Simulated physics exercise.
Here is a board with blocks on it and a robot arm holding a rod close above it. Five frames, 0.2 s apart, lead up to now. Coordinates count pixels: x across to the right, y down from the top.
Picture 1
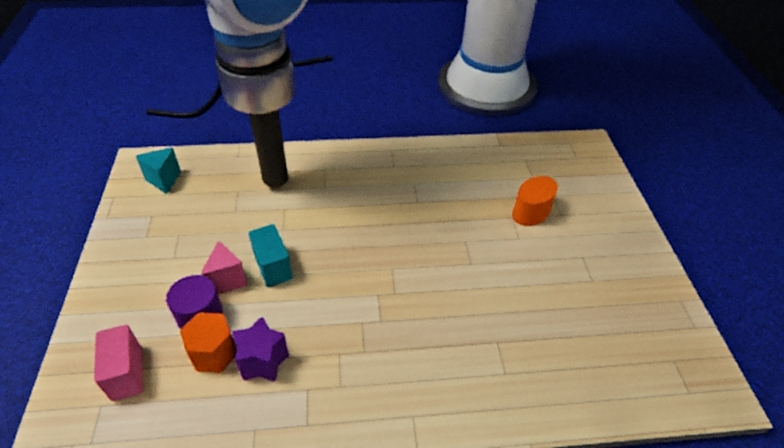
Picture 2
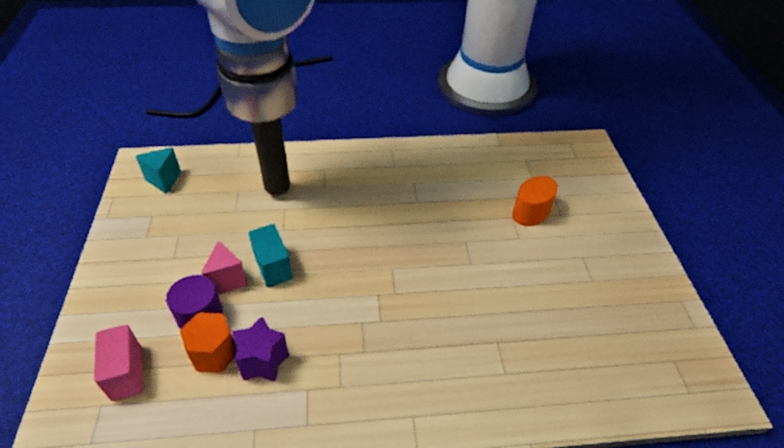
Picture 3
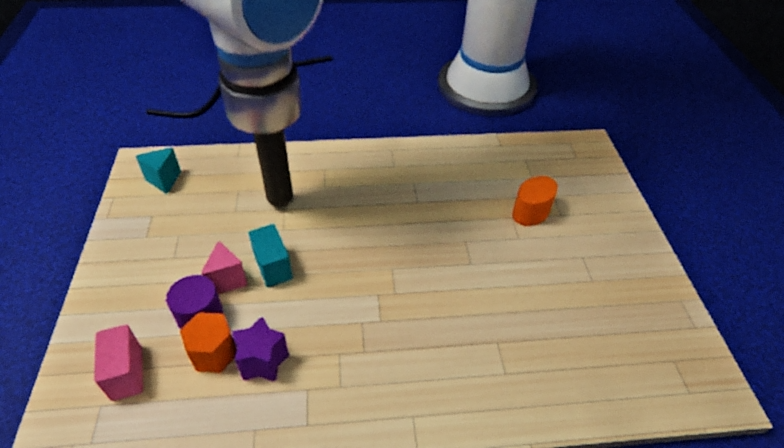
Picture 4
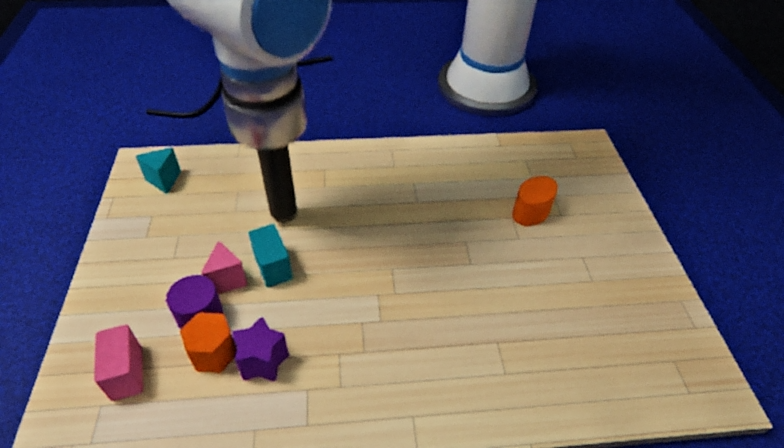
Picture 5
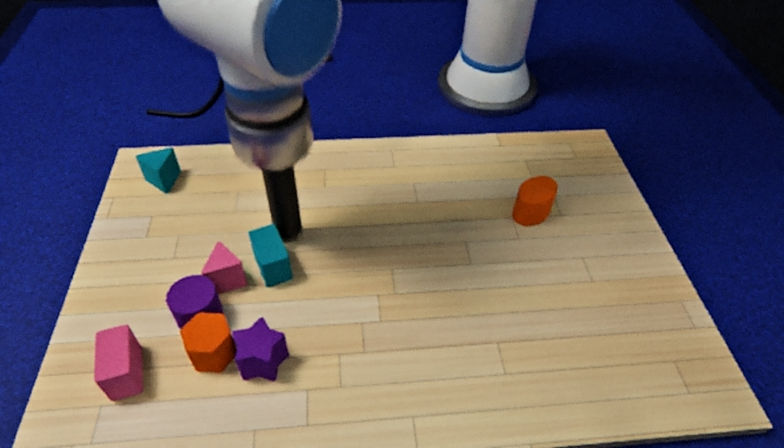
A light wooden board lies on a blue surface, seen from above at an angle by a still camera. Turquoise, pink, purple and orange blocks sit on the board's left side, with one orange block alone at right, beneath a white-and-blue robot arm holding a dark rod. The arm moves the rod steadily toward the viewer and slightly right, bringing it beside the turquoise oblong, while the blocks stay still.
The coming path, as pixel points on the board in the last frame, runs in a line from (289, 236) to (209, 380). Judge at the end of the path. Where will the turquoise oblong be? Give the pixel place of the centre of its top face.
My best guess is (197, 297).
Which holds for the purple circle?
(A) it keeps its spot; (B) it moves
I'll go with B - it moves.
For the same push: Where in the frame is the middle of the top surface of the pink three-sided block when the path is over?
At roughly (178, 272).
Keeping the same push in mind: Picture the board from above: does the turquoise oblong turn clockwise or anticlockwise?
Verdict: Clockwise.
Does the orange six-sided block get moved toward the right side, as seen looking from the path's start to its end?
Yes, it checks out.
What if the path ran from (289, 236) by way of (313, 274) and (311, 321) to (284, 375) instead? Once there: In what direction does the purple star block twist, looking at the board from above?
The sense of turning is clockwise.
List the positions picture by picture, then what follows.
The first picture shows rod's lower end (275, 178); purple circle (191, 293); orange six-sided block (205, 332); pink three-sided block (220, 258); turquoise oblong (268, 244).
The second picture shows rod (277, 186); blocks still.
The third picture shows rod (280, 197); blocks still.
The fourth picture shows rod (284, 211); blocks still.
The fifth picture shows rod (288, 230); purple circle (191, 293); orange six-sided block (205, 332); pink three-sided block (220, 258); turquoise oblong (268, 244).
The first path, step by step. One third of the way, rod (264, 272); purple circle (186, 297); pink three-sided block (200, 267), turned 25° clockwise; turquoise oblong (234, 276).
Two thirds of the way, rod (236, 320); purple circle (157, 308); orange six-sided block (198, 340), turned 20° anticlockwise; pink three-sided block (178, 272), turned 60° clockwise; turquoise oblong (200, 296), turned 20° clockwise.
At the end, rod (206, 374); purple circle (152, 308); orange six-sided block (158, 384); pink three-sided block (178, 272), turned 60° clockwise; turquoise oblong (197, 297), turned 30° clockwise.
